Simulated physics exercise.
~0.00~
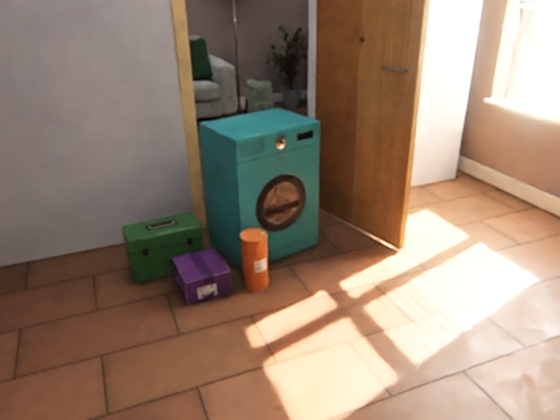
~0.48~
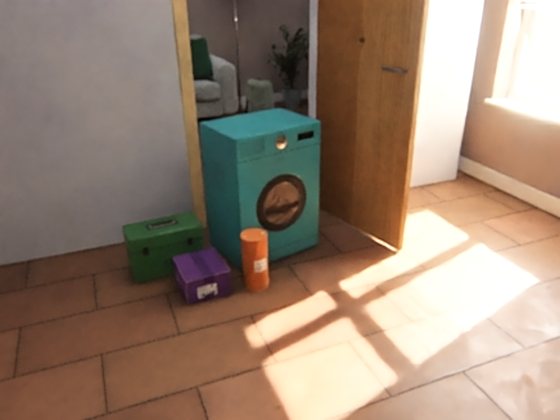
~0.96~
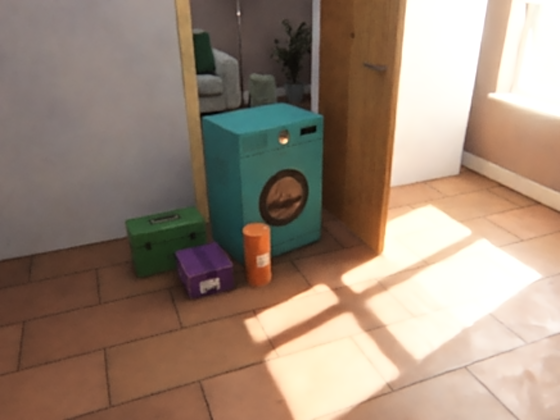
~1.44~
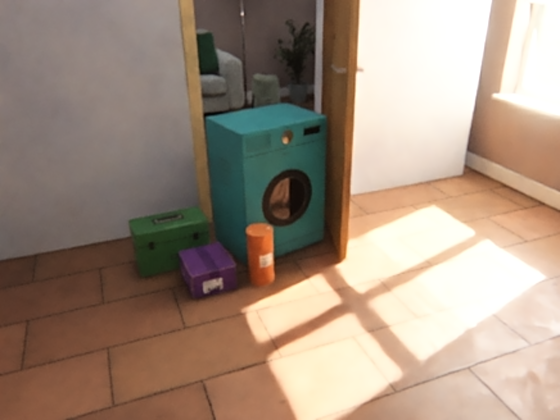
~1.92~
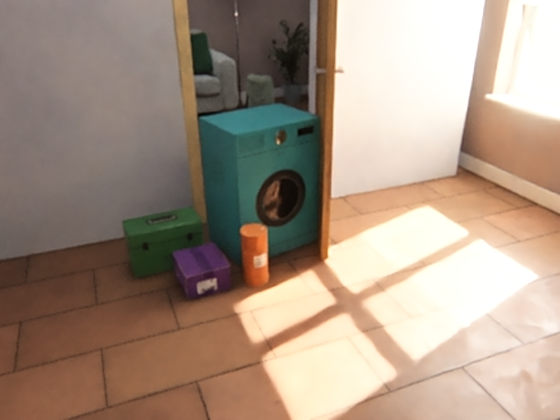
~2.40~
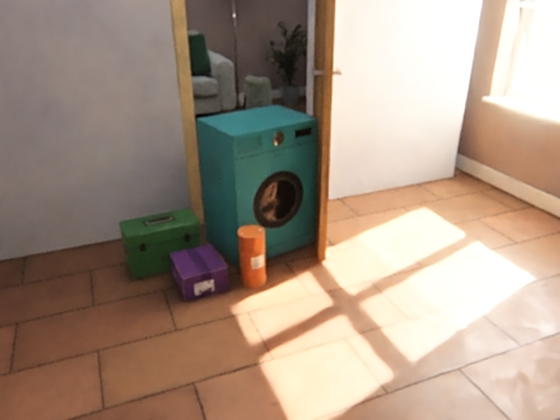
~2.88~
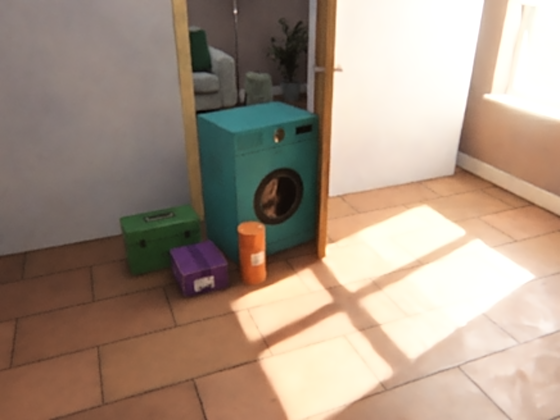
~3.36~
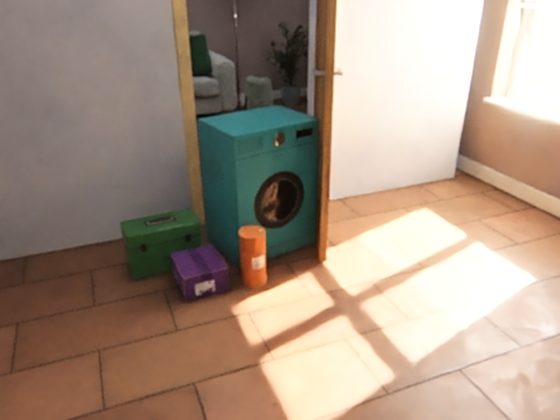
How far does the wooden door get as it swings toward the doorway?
It swings only partway and stops still open, blocked by the turquoise washing machine standing in the doorway.
